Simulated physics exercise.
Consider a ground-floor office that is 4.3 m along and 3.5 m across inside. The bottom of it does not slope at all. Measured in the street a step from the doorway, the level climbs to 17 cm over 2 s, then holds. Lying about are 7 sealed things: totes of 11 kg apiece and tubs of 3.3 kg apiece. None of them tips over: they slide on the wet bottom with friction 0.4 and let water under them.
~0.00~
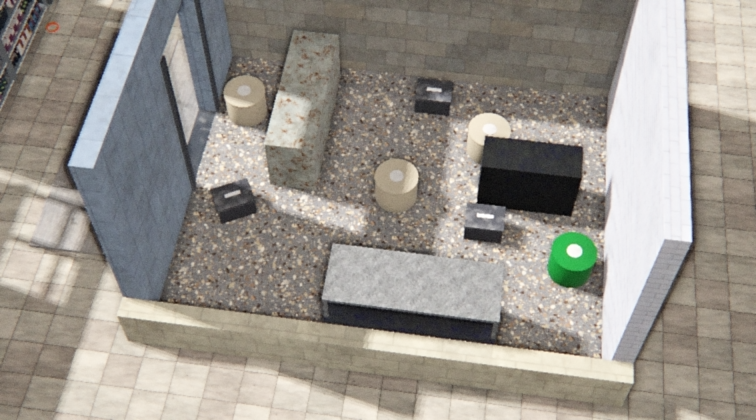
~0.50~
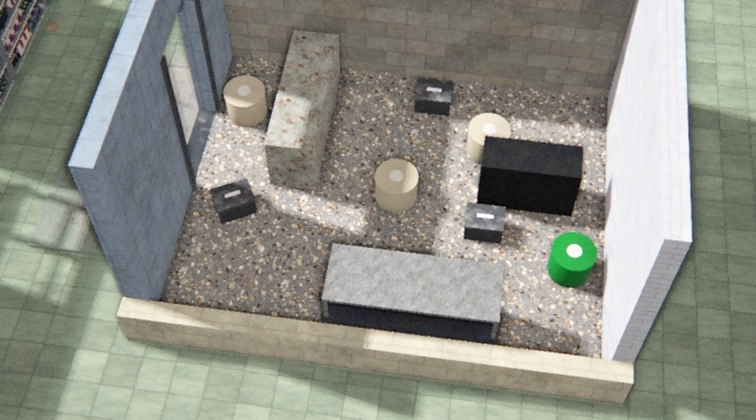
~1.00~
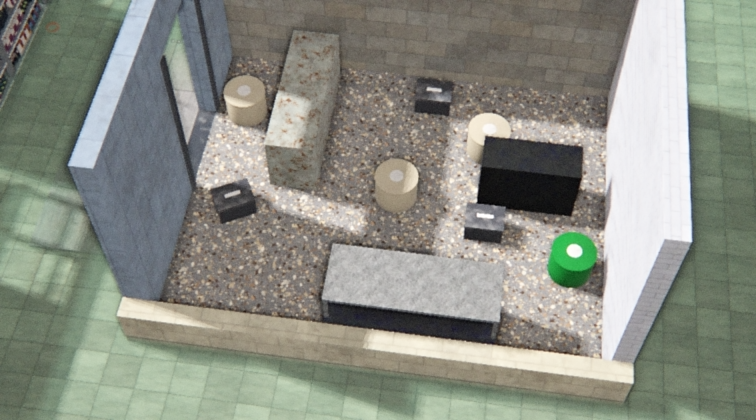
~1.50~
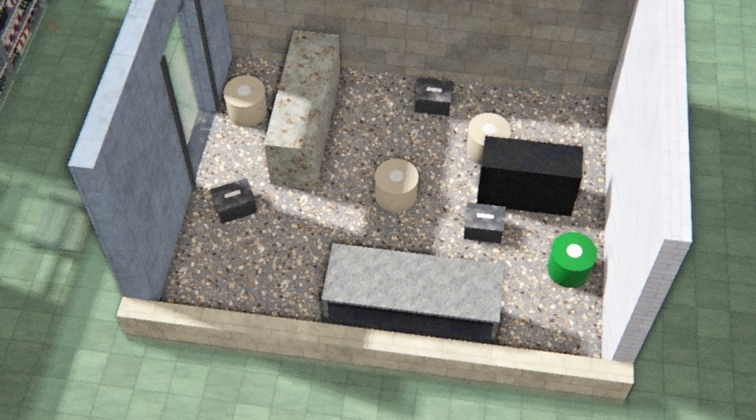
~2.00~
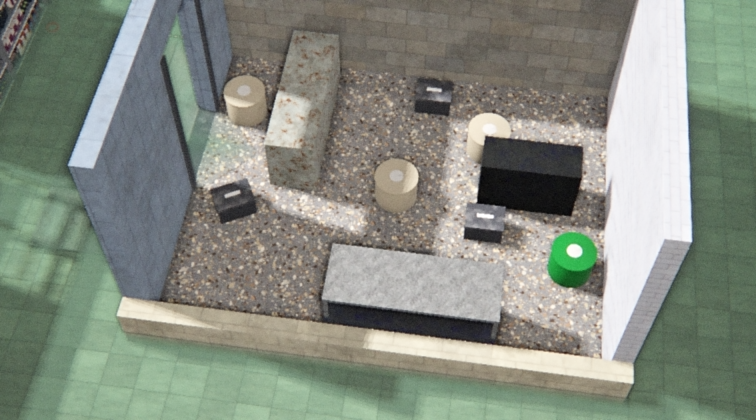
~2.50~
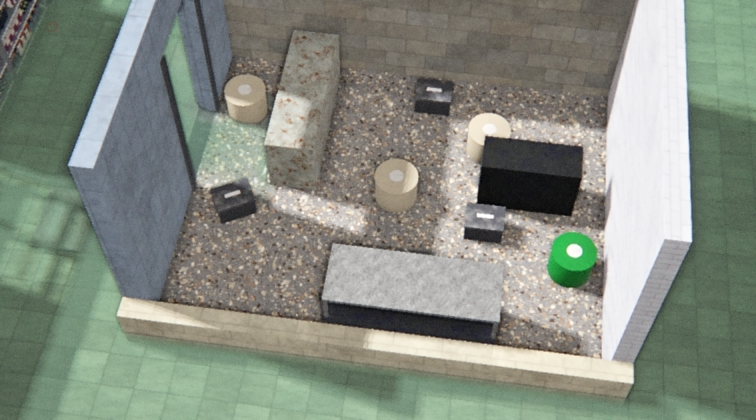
A long grey-topped block stands near the front of a small open-topped room with a pebbled floor, seen from above at an angle, with a blue-grey wall and doorway at left. Behind it are a speckled block, a black block, three dark totes, three cream tubs and a green tub at right. Greenish water covers the paving outside, then spreads slightly in through the doorway, while objects and camera stay still.
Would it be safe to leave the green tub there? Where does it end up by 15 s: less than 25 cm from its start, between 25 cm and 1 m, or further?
Prediction: It relocates a short stretch.
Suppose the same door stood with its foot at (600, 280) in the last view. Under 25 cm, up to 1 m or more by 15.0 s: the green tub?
I'd expect the green tub to get swept far off.
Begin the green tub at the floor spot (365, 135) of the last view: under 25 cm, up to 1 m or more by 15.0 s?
It creeps a little.
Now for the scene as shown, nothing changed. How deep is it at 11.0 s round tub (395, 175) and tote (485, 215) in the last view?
Close to 3 and 4 centimetres.
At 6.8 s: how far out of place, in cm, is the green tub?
I'd put it at around 5 cm.
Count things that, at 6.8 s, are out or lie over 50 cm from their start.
Count then: 1.
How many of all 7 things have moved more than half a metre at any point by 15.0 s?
It adds up to 4.
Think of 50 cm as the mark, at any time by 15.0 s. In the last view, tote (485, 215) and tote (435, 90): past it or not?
Below, below.
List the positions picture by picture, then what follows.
The green tub at (575, 251) rests on the ground; 0.0 m2 under water; 0 of 7 have shifted, in the first picture.
The green tub at (575, 251), on the bottom; 0.0 m2 under water; 0 of 7 have shifted, in the second picture.
The green tub at (575, 251) rests on the ground; water covers 0.0 m2; 0 of 7 have shifted, in the third picture.
The green tub at (575, 251), on the bottom; 0.0 m2 under water; 0 of 7 have shifted, in the fourth picture.
The green tub at (575, 251), on the bottom; 0.3 m2 under water; 0 of 7 have shifted, in the fifth picture.
The green tub at (575, 251), on the bottom; water covers 0.8 m2; 0 of 7 have shifted, in the sixth picture.
After 3.5 s the green tub is near (575, 251), 0.0 m from its start, aground; 0 afloat.
After 6.8 s the green tub is near (579, 251), 0.0 m from its start, aground; 1 afloat.
After 11.0 s the green tub is near (558, 212), 0.5 m from its start, afloat; 5 afloat.
After 15.0 s the green tub is near (551, 209), 0.5 m from its start, afloat; 4 afloat.
